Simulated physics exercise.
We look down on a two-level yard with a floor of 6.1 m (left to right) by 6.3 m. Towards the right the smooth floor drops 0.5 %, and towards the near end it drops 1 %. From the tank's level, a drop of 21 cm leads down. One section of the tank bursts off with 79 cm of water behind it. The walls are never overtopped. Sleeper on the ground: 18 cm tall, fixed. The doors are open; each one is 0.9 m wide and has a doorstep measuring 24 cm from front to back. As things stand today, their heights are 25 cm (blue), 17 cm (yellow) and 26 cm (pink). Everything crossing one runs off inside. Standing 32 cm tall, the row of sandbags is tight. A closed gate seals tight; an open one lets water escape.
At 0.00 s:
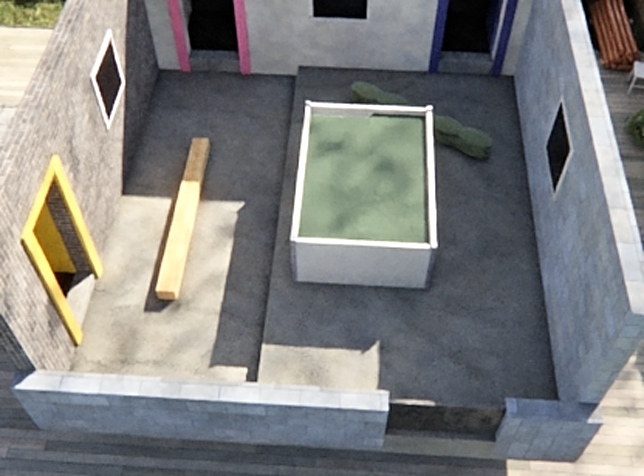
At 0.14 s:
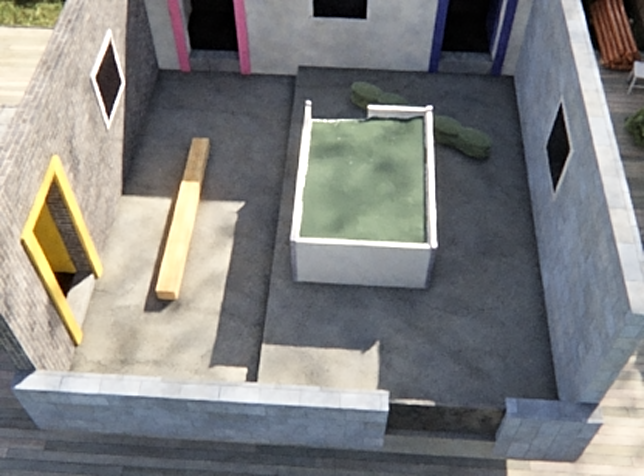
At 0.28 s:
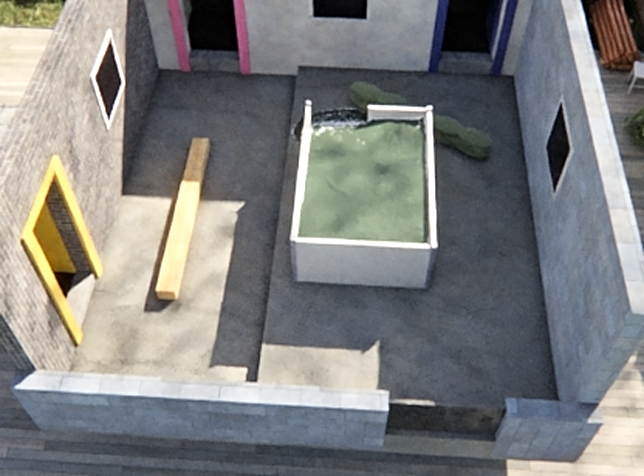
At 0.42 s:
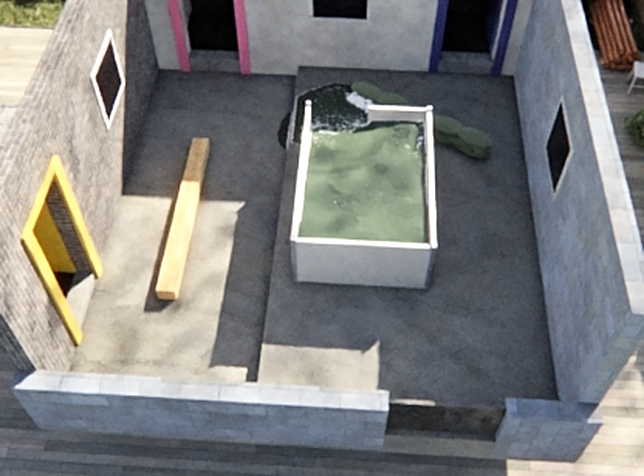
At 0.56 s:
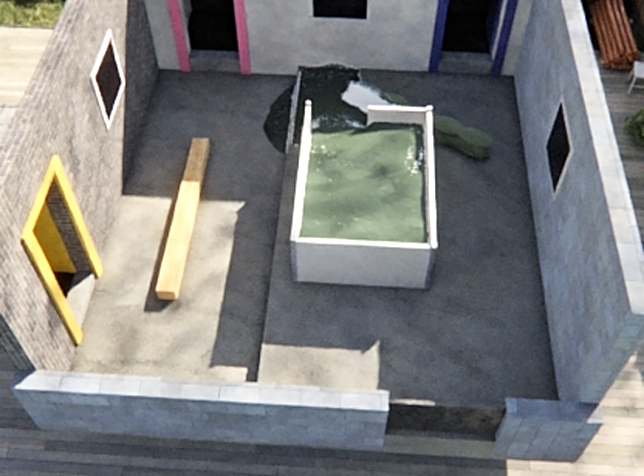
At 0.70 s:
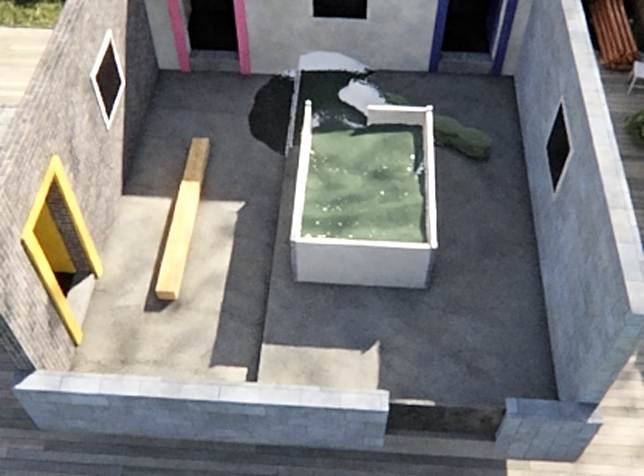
To begin with, a white-walled tank of green water sits still in a walled yard beside a wooden beam. Then a section of its far wall breaks away and water pours out through the gap, spreading over the floor behind the tank in a dark pool, while the surface inside ripples.
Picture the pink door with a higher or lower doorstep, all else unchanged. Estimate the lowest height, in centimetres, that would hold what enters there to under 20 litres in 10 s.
I would say about 18 cm.
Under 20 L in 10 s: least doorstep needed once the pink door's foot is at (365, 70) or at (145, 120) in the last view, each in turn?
Minimums: About 26 cm and 21 cm.
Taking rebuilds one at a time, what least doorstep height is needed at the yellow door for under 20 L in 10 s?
At yellow, about 6.5 cm.
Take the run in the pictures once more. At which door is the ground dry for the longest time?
Yellow.
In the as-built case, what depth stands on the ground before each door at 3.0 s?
Blue door: 4 cm; yellow door: 1 cm; pink door: 15 cm.
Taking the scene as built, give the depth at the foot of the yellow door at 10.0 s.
10.0 cm.
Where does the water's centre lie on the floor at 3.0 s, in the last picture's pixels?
(320, 162) or so.
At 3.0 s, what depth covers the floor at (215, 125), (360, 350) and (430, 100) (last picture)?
That's 4, 0 and 5 cm, in the order given.
After 1.4 s water covers 20 % of the floor, deepest (48 cm) near (354, 111); 17 cm at the pink door, 0 litres in over its 26 cm doorstep.
After 3.0 s water covers 40 % of the floor, deepest (40 cm) near (167, 82); 15 cm at the pink door, 0 litres in over its 26 cm doorstep.
After 10.0 s water covers 90 % of the floor, deepest (22 cm) near (249, 414); 17 cm at the pink door, 2 litres in over its 26 cm doorstep.
At the pink door as built, the water arrived by 1.1 s and peaked near 20 cm at 1.6 s.
Run again over the same 10 s with other heights there, 38 litres in over 14.5 cm, 13 litres over 19.5 cm. The limit of 20 litres is kept from about 18 cm up.
